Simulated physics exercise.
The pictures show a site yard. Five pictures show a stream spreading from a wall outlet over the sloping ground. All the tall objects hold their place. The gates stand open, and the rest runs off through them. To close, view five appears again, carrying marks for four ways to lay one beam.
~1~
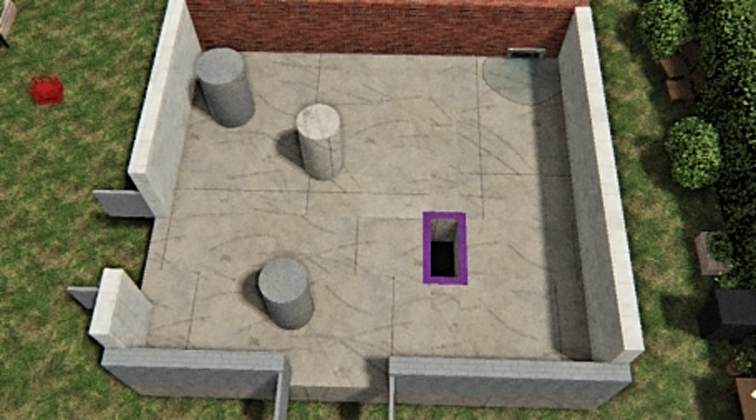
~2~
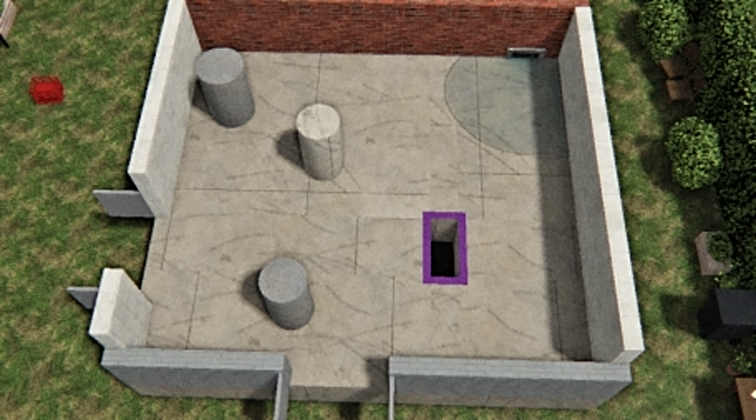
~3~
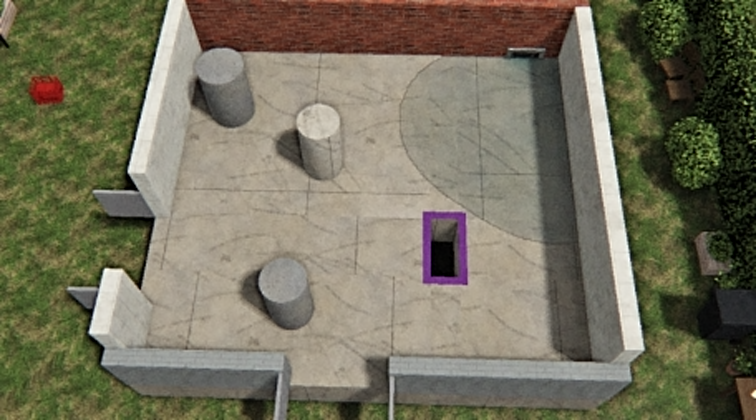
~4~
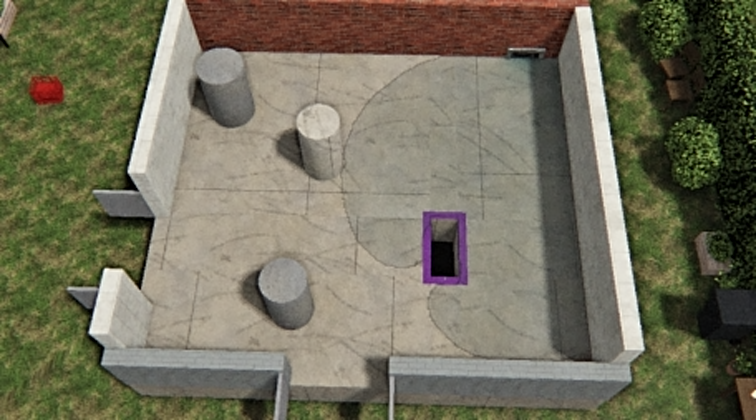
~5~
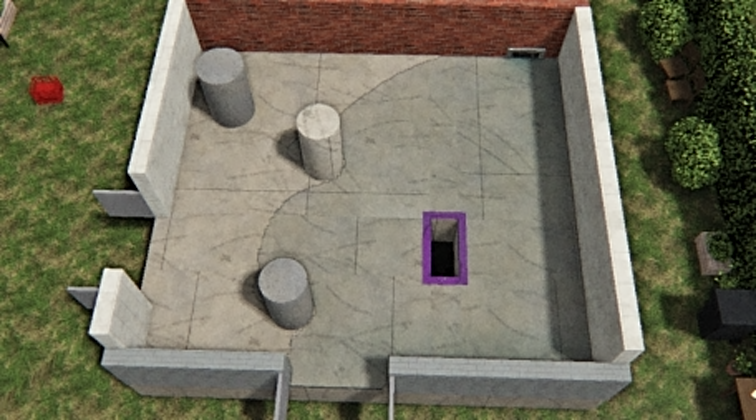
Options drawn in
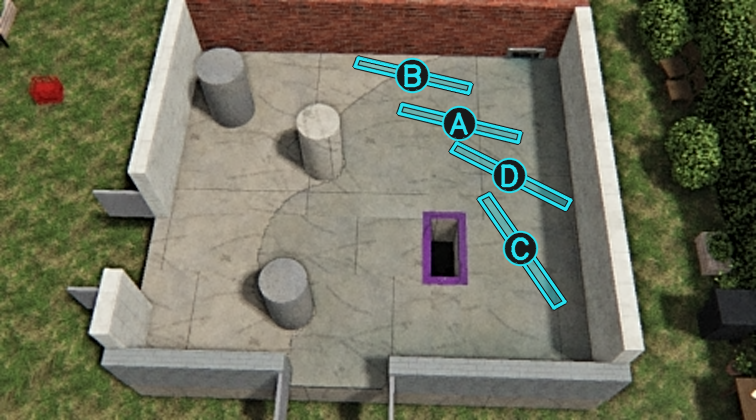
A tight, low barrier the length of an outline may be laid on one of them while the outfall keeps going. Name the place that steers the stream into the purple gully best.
Use place B.
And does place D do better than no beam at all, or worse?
It is worse.
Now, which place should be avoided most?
That is place D.
In cyan, A from (400, 108) to (519, 137); B from (356, 62) to (469, 88); C from (484, 196) to (559, 304); D from (453, 147) to (568, 204).
Choosing A, about 13 % of the stream goes into the purple gully, about 86 % out by the gates.
Choosing B, about 31 % of the stream goes into the purple gully, about 69 % out by the gates.
Choosing C, about 18 % of the stream goes into the purple gully, about 82 % out by the gates.
Choosing D, about 2 % of the stream goes into the purple gully, about 97 % out by the gates.
